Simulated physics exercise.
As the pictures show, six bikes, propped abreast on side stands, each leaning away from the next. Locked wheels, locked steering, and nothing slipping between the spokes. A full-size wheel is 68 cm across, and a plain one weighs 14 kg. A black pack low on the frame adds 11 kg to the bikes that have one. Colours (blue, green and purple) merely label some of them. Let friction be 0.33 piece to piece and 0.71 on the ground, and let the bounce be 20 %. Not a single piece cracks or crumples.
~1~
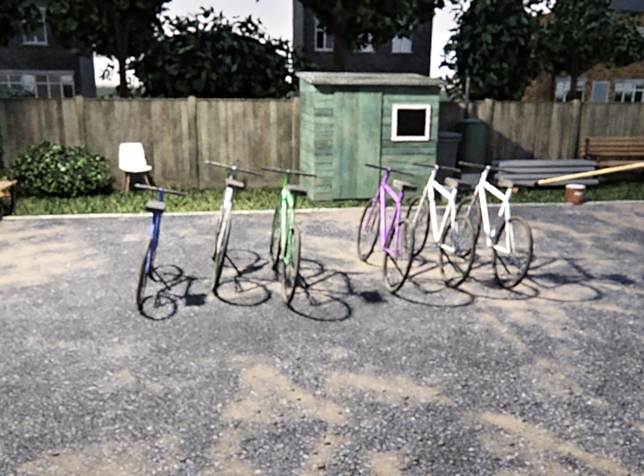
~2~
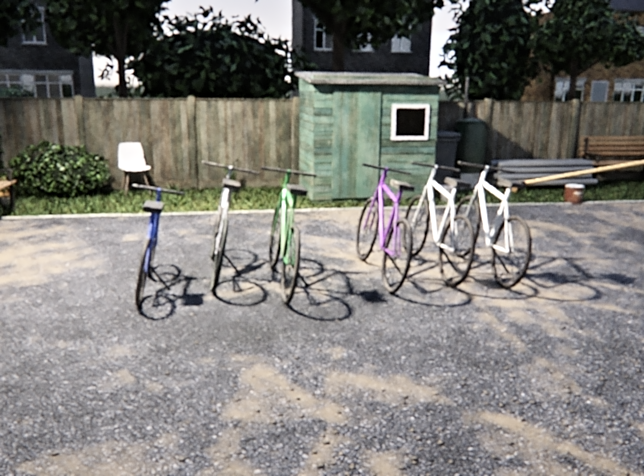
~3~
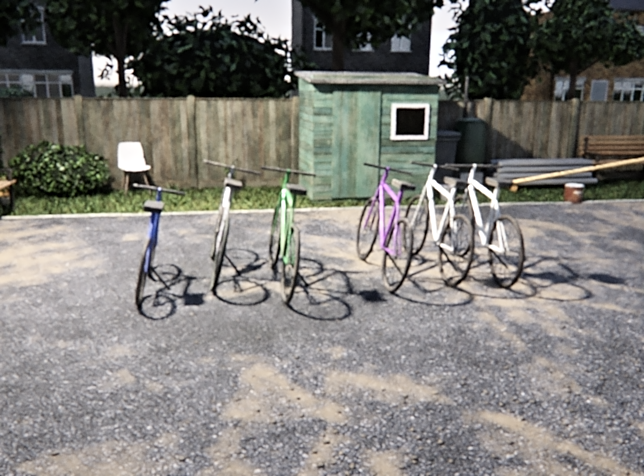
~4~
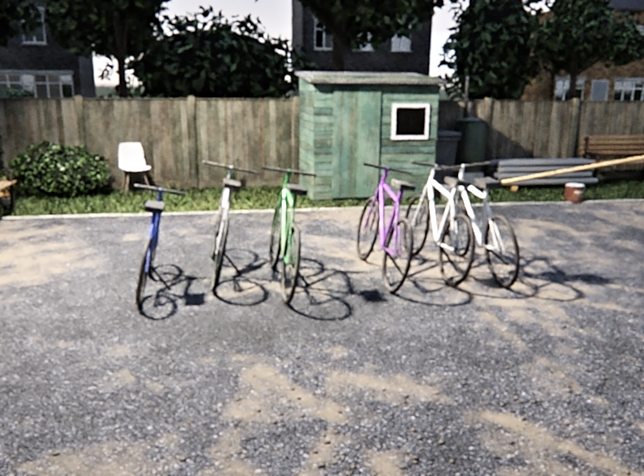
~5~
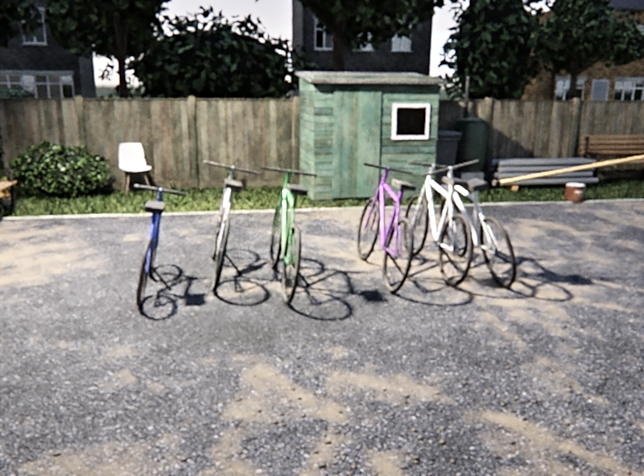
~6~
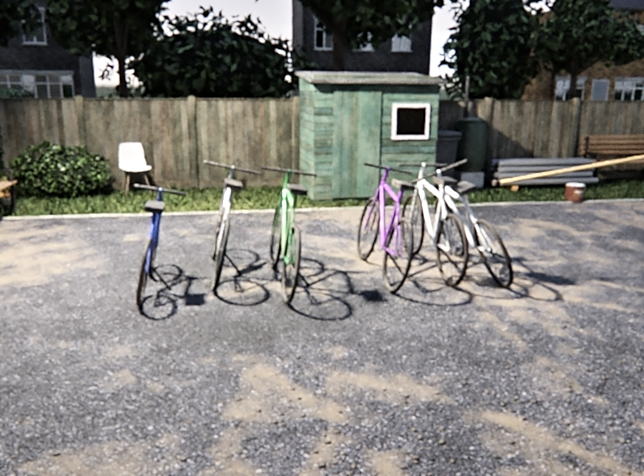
Wooden pole sliding in from the right and nudging the end white bicycle leftward into a slight lean beside five other bikes.
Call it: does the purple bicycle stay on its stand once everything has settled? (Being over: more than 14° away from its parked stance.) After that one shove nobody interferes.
Once settled, the purple bicycle is down.
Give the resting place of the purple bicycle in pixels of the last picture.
It ends up at about (332, 263) in the last picture.
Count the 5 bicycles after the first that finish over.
Exactly 3 of them.
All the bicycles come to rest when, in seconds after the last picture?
Settling time: Near 2.0 s.
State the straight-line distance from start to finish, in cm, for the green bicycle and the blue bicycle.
Net shift, middle to middle: Green 30 cm, blue 0 cm.
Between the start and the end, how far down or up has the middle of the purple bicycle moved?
I'd say it sits close to 40 centimetres lower by the end.
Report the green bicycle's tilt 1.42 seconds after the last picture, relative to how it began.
About 5 degrees.
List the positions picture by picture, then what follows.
In the first picture (we follow the side turned to the camera), pole end (537, 184) 13 cm from the first bicycle; purple bicycle (415, 243); green bicycle (300, 252); blue bicycle (144, 261); no other piece has moved.
In the second picture, pole end (524, 184) pushing; purple bicycle (413, 243).
In the third picture, pole end pushing; purple bicycle (414, 242); no other piece has moved.
In the fourth picture, pole end pushing; purple bicycle (414, 243); no other piece has moved.
In the fifth picture, pole end (499, 184) stopped; purple bicycle (415, 243); no other piece has moved.
In the sixth picture, pole end (499, 184) stopped; purple bicycle (415, 243); blue bicycle (143, 261); green bicycle (300, 251); steepest lean 8°, the bicycle at (468, 237); one has shifted.
Then, 0.78 s on from the sixth picture, 1 of the 5 other bicycles over; purple bicycle tipped 13°.
Then, 1.42 s on from the sixth picture, 2 of the 5 other bicycles over; purple bicycle lying flat; green bicycle tipped 6°.
Finally, 3 of the 5 other bicycles over; purple bicycle lying flat; green bicycle tipped 23°; blue bicycle unmoved. Two left standing. Seen by the last camera, middles, purple bicycle near (332, 263), green bicycle near (253, 230).
